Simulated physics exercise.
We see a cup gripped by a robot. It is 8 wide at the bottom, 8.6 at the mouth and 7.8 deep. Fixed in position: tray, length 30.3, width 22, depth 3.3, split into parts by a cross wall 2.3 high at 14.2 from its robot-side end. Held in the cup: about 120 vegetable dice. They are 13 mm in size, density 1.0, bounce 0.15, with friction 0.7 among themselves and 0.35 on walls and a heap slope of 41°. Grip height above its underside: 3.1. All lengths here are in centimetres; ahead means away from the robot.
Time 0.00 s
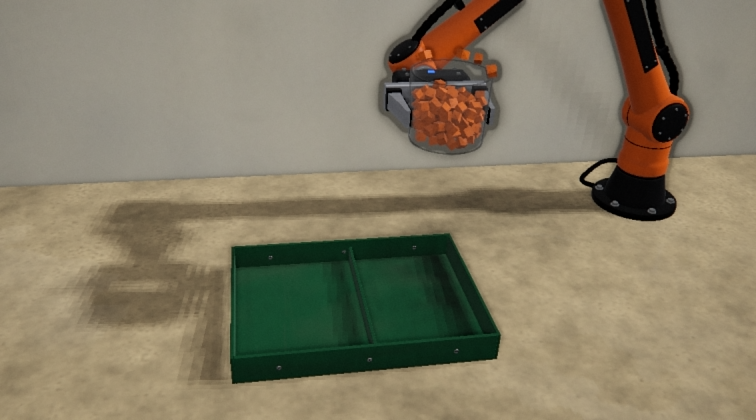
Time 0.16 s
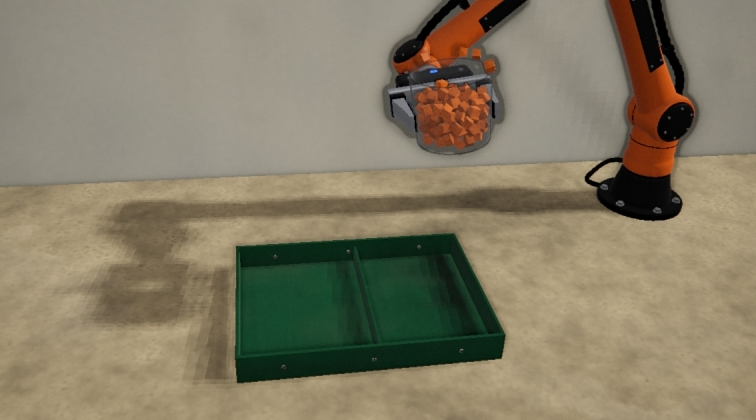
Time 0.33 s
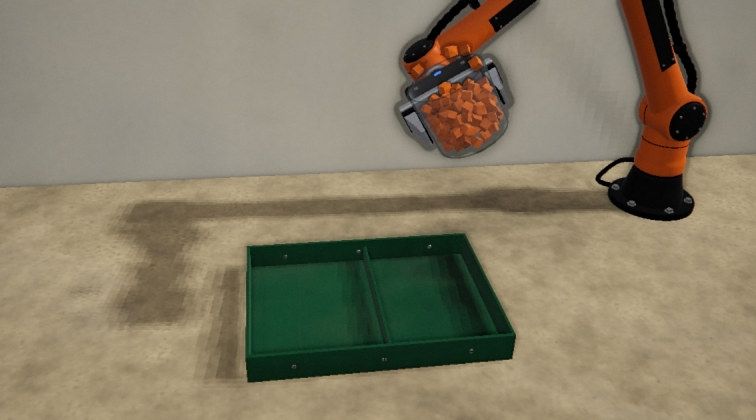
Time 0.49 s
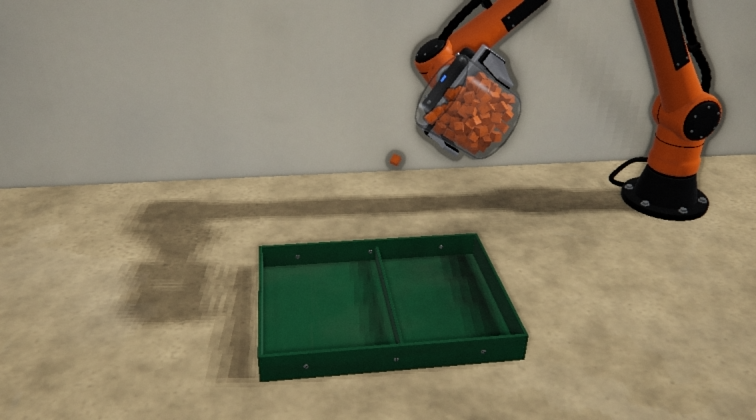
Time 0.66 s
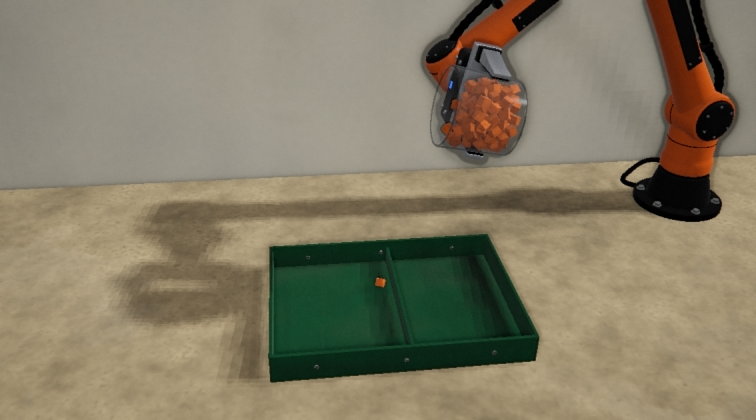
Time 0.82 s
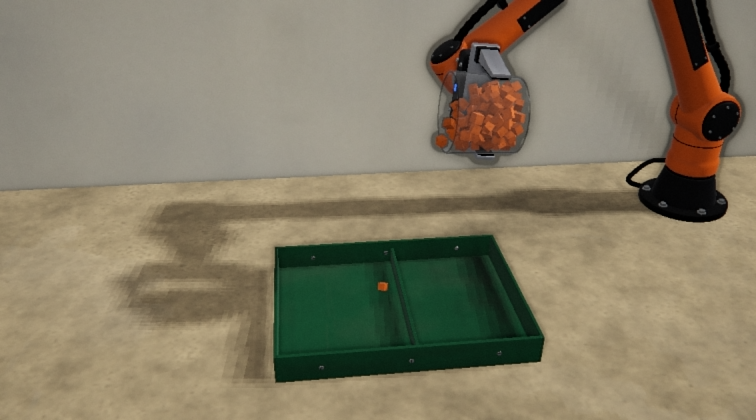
In the video, an orange robot arm tilts a clear cup of orange cubes forward above a green divided tray until it lies nearly sideways, and a single cube drops into the tray while the rest stay in the cup.
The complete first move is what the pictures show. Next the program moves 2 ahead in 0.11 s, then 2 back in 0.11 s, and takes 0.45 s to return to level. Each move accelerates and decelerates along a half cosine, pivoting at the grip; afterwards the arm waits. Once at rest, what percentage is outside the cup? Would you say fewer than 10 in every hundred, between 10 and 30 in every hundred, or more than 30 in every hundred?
Between 10 and 30 in every hundred.
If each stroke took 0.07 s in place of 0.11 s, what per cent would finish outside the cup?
About 45 per cent in that case.
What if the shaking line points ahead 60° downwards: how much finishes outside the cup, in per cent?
Some 5 in a hundred.
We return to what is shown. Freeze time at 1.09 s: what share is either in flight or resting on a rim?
I'd put it near 9 per cent.
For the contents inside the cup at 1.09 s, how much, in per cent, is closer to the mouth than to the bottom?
Estimate: Around 55 %.
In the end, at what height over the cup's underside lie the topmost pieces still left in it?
7.0 cm.
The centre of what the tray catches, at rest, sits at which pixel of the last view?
Approximately (363, 309) in pixels.
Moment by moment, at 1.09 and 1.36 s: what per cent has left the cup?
Around 10 % and around 15 %.
By 1.09 s, tilted 83° forward, highest piece 28 above the table; 102 in the cup, 4 in the far-side part, 10 in flight or on a rim.
By 1.36 s, tilted 17° forward, highest piece 31 above the table; 99 in the cup, 12 in the far-side part, 5 in the robot-side part.
By 1.69 s, level, highest piece 31 above the table; 98 in the cup, 12 in the far-side part, 6 in the robot-side part.
By 2.74 s, level, highest piece 31 above the table; 98 in the cup, 12 in the far-side part, 6 in the robot-side part.
Final count, 98 in the cup, 12 in the far-side part, 6 in the robot-side part. That is 16 % outside the cup.
